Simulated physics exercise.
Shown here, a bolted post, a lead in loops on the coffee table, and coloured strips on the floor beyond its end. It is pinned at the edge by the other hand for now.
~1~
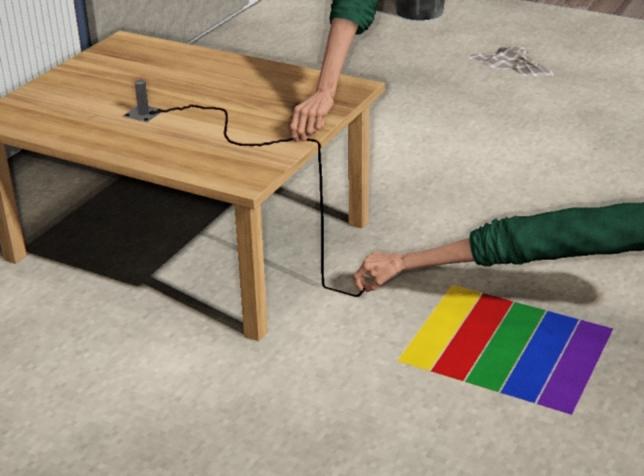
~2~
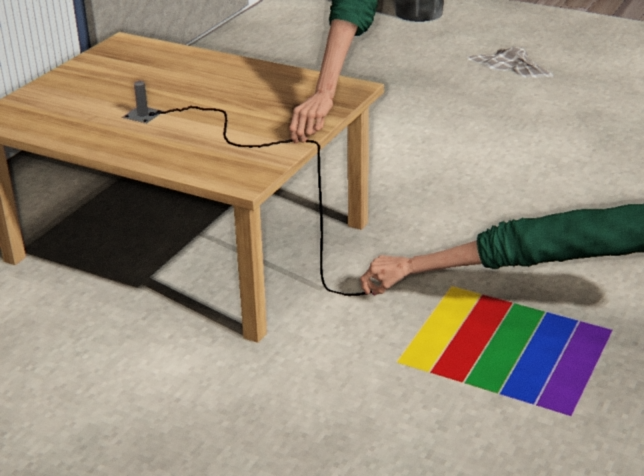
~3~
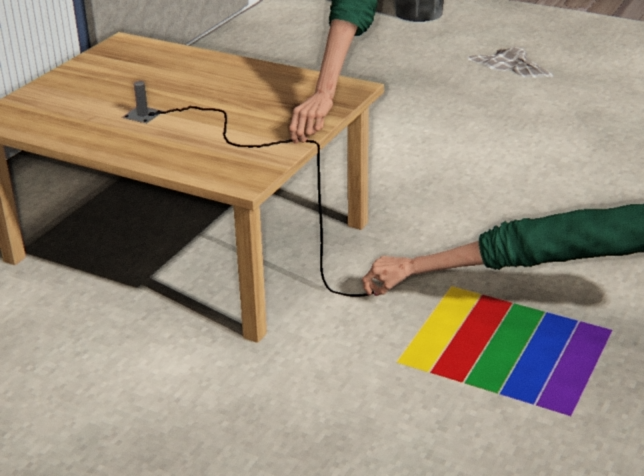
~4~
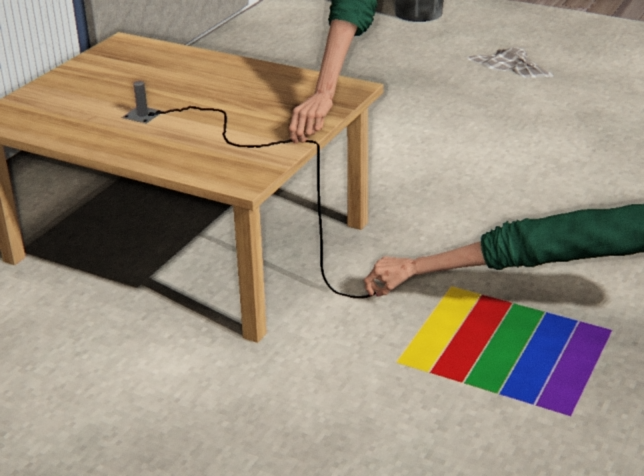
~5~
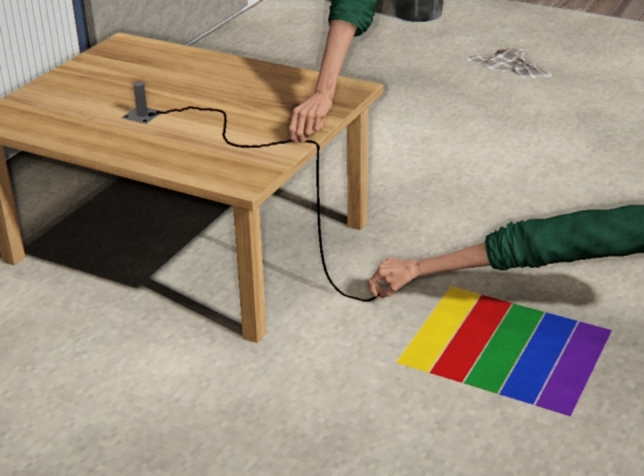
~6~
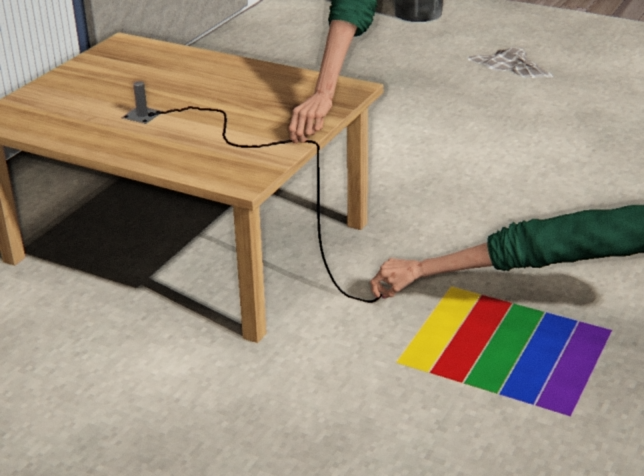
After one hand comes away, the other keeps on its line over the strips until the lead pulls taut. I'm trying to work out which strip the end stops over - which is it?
It stops over the blue one.
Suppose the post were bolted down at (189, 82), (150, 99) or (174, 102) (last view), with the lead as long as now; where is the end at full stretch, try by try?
First (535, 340), then (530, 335), then (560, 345).
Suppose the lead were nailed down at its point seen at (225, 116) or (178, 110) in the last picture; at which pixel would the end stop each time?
In order of the tries, close to (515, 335) and close to (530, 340).
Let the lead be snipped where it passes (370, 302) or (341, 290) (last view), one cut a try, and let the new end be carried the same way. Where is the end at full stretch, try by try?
In turn, around (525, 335) and around (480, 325).
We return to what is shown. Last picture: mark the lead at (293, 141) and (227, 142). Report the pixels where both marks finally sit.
You'll find the first mark at (348, 174) and the second mark at (287, 141).
Early on, end near (478, 322); over red.
Midway, end near (521, 334); over green.
At the end of the slack, end near (546, 342); over blue. It gets as far as the blue strip.
